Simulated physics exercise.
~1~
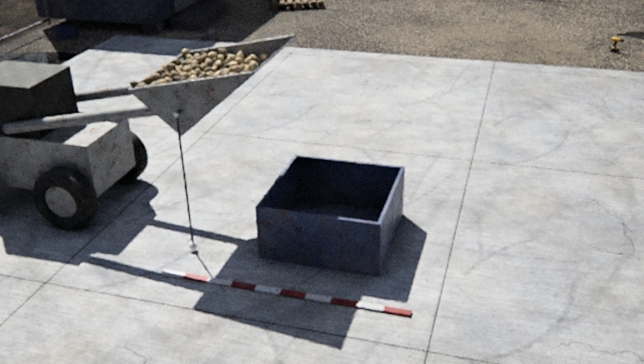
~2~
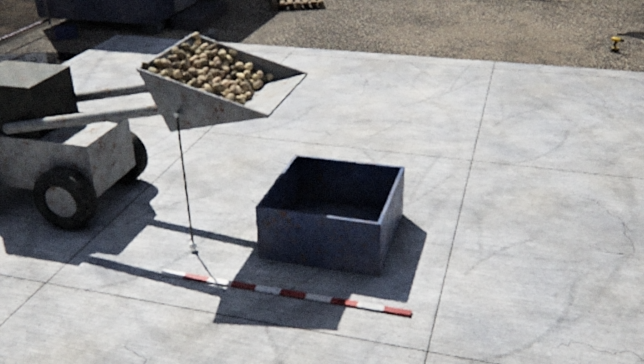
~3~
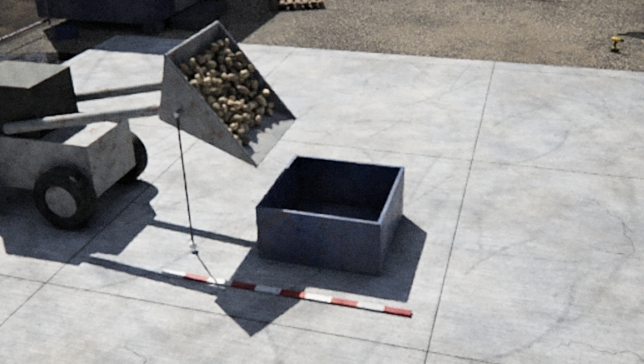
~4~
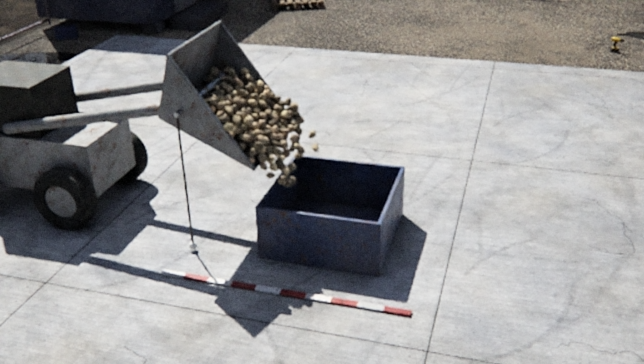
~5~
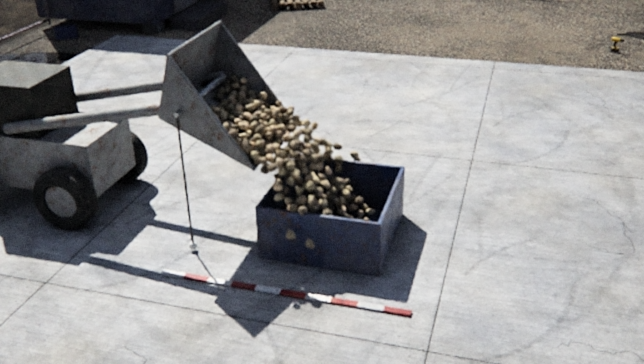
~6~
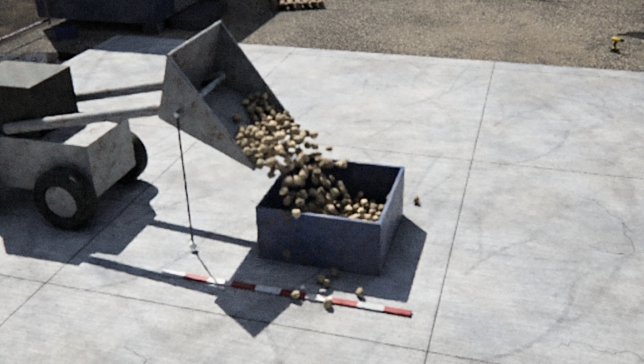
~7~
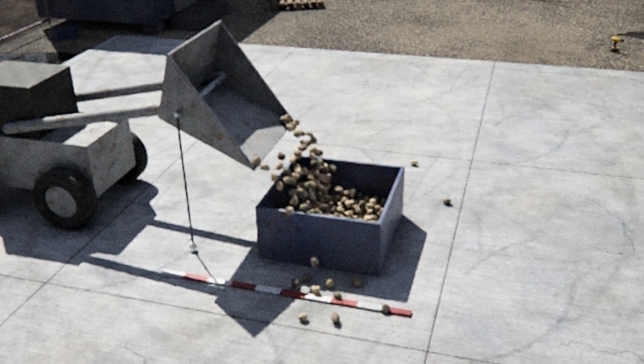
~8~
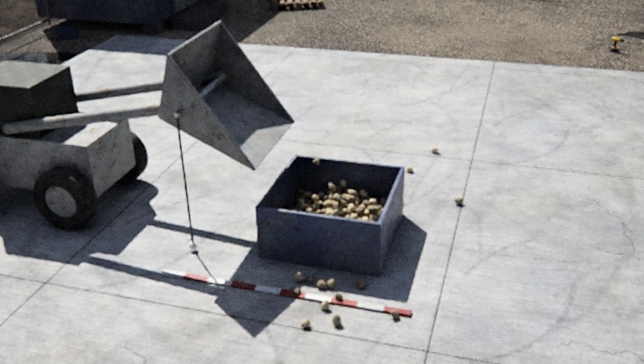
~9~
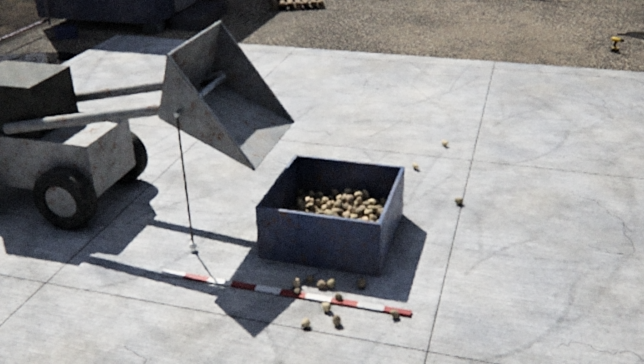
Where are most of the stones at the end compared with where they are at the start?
At the start the stones are heaped in the loader's raised bucket at the left, and by the end most of them lie lower and farther right inside the dark blue bin, with a few scattered on the concrete around it.
The clip opens on a sunlit concrete yard, where a grey loader at the left holds a raised bucket heaped with round, pale brown stones beside an open dark blue bin. The bucket tips forward to the right until its floor slopes steeply down toward the bin. The stones slide to the lip and pour over in a thick stream, piling up in the bin while a few drop onto the concrete. The stream thins and stops. At the end the tilted bucket is empty, most stones lie in the bin, and a handful rest around it and near the red and white staff.
